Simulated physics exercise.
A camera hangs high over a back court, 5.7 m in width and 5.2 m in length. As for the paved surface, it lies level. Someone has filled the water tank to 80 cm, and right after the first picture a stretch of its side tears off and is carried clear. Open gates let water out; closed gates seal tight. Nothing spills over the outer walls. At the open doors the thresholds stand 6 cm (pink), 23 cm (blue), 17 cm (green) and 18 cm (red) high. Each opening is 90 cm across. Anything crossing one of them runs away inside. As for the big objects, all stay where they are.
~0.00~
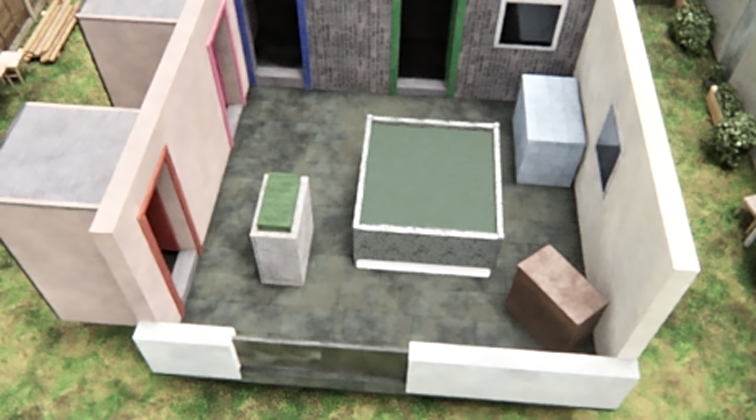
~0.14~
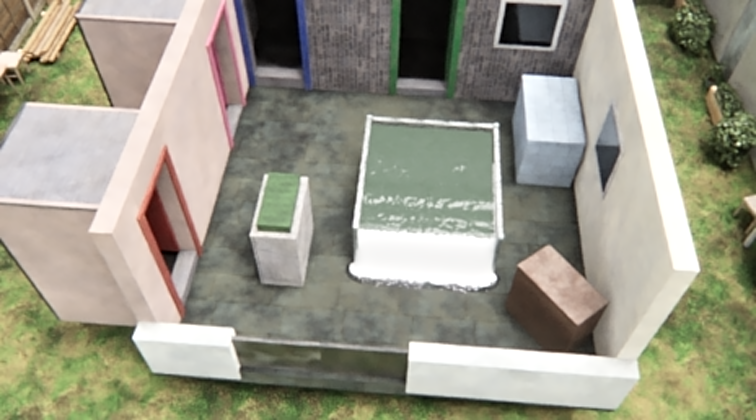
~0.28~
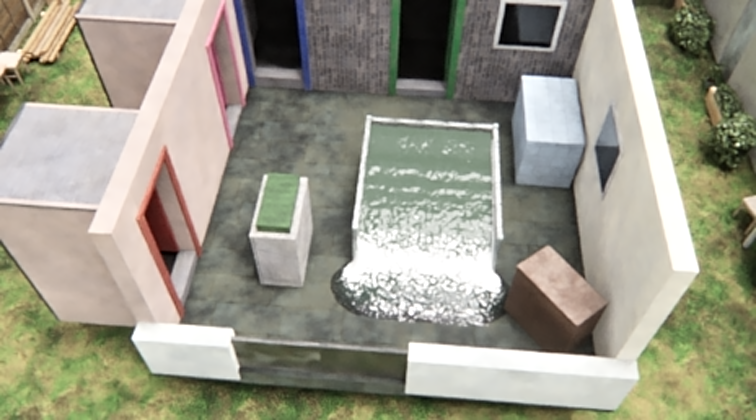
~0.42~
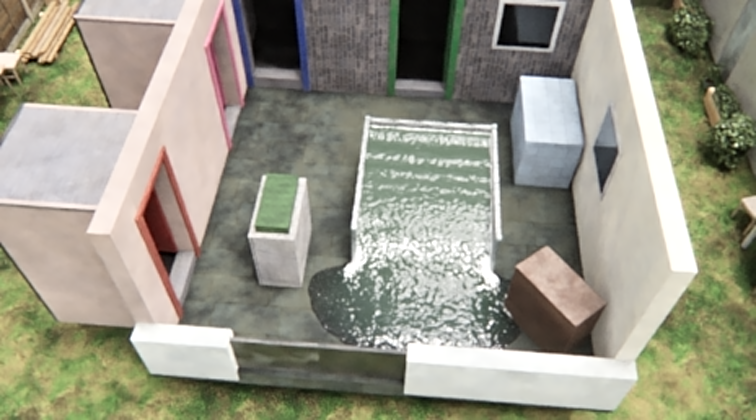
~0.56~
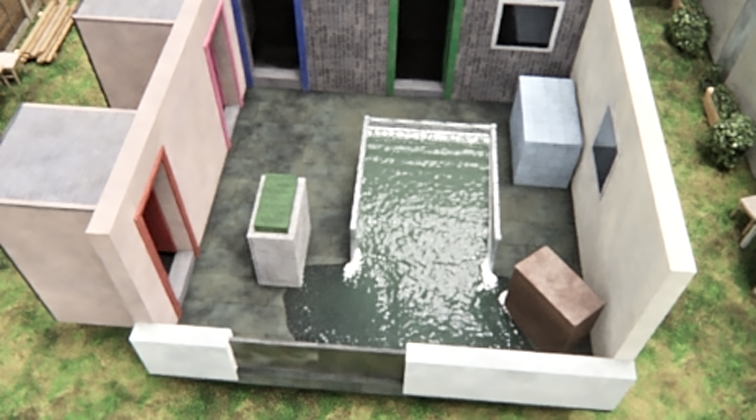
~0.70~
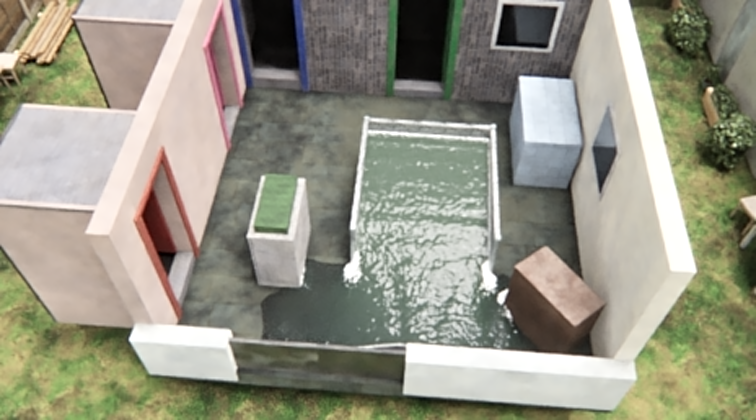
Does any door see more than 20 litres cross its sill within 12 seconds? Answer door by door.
Taking each door, the pink door does; the blue door does not; the green door does not; the red door does.
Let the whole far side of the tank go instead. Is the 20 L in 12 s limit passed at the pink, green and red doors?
Then: Pink beyond it, green beyond it, red short of it.
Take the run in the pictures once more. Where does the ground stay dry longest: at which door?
Result: Green door.
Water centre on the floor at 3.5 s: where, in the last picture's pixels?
Near (390, 267).
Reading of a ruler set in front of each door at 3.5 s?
Readings (cm): Pink = 4; blue = 16; green = 0; red = 29.
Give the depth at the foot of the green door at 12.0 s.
The depth there is around 11.5 cm.
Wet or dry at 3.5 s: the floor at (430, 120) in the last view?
Looks like it's not yet wet.
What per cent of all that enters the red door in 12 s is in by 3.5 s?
About 65%.
After 1.4 s water covers 30 % of the floor and is deepest (60 cm) near (592, 383); pink door not reached, blue door not reached, green door not reached, red door not reached.
After 2.2 s water covers 40 % of the floor and is deepest (64 cm) near (592, 383); pink door not reached, blue door not reached, green door not reached, red door 32 cm at the sill, 8 L in.
After 3.5 s water covers 75 % of the floor and is deepest (38 cm) near (570, 201); pink door 4 cm at the sill, 0 L in, blue door 16 cm at the sill, 0 L in, green door not reached, red door 29 cm at the sill, 96 L in.
After 7.0 s water covers 100 % of the floor and is deepest (20 cm) near (510, 163); pink door 9 cm at the sill, 7 L in, blue door 16 cm at the sill, 0 L in, green door 9 cm at the sill, 0 L in, red door 12 cm at the sill, 142 L in.
After 12.0 s water covers 100 % of the floor and is deepest (16 cm) near (530, 285); pink door 12 cm at the sill, 79 L in, blue door 13 cm at the sill, 0 L in, green door 12 cm at the sill, 0 L in, red door 9 cm at the sill, 143 L in.
